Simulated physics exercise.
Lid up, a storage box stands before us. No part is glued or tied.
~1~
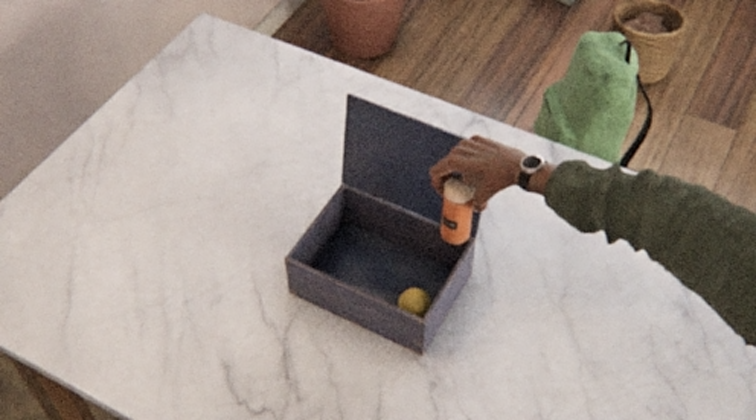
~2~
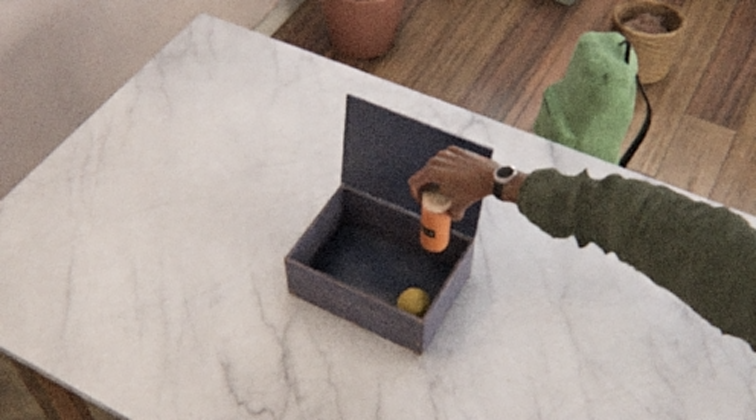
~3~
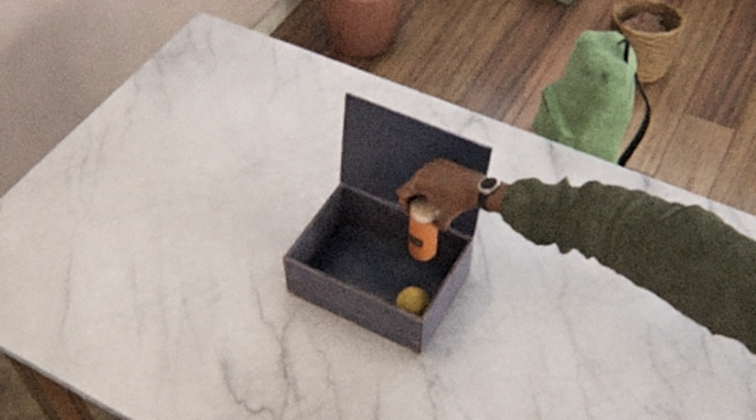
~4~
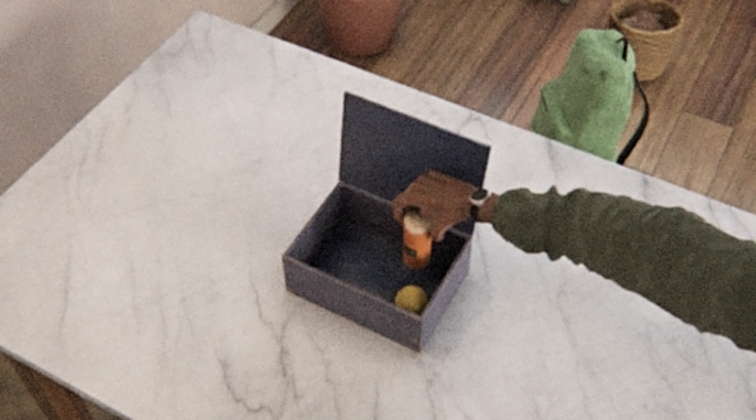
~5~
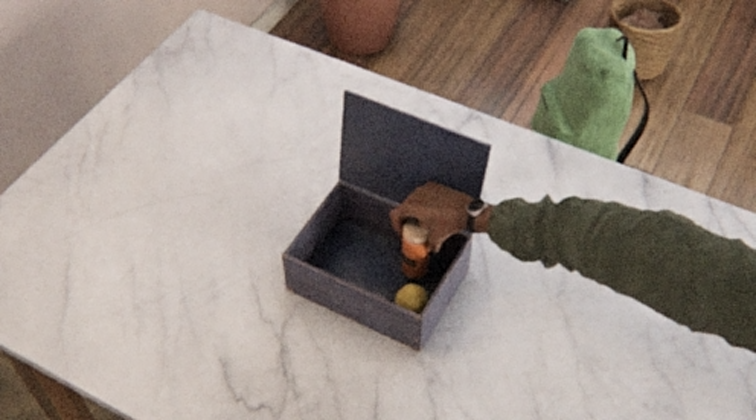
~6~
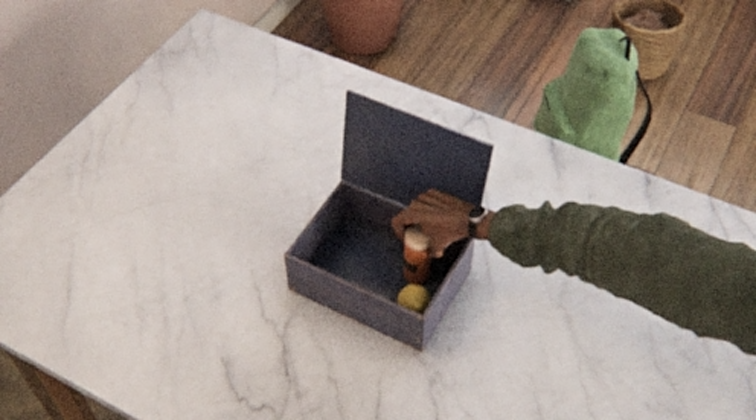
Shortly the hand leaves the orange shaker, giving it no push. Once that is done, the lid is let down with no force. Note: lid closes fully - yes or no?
No.
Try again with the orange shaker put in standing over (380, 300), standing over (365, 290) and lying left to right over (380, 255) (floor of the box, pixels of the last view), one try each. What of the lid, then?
Open, Open, Closed.
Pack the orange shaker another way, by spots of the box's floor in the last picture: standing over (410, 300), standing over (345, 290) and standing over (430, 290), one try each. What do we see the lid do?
So: First shut tight, second open, third open.
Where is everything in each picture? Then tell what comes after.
In the first frame, on its way; orange shaker (457, 210).
In the second frame, on its way; orange shaker (436, 219).
In the third frame, on its way; orange shaker (424, 229).
In the fourth frame, on its way; orange shaker (417, 239).
In the fifth frame, on its way; orange shaker (416, 248).
In the sixth frame, in place under the hand; orange shaker (418, 255).
Then, 1.10 s on from there, lid starting down.
Then, 1.50 s on from there, lid 66° above the rim.
Then, 1.90 s on from there, lid 39° above the rim.
In the end, lid 32° above the rim; both unmoved. At the end, from the last picture's camera, orange shaker near (418, 255).
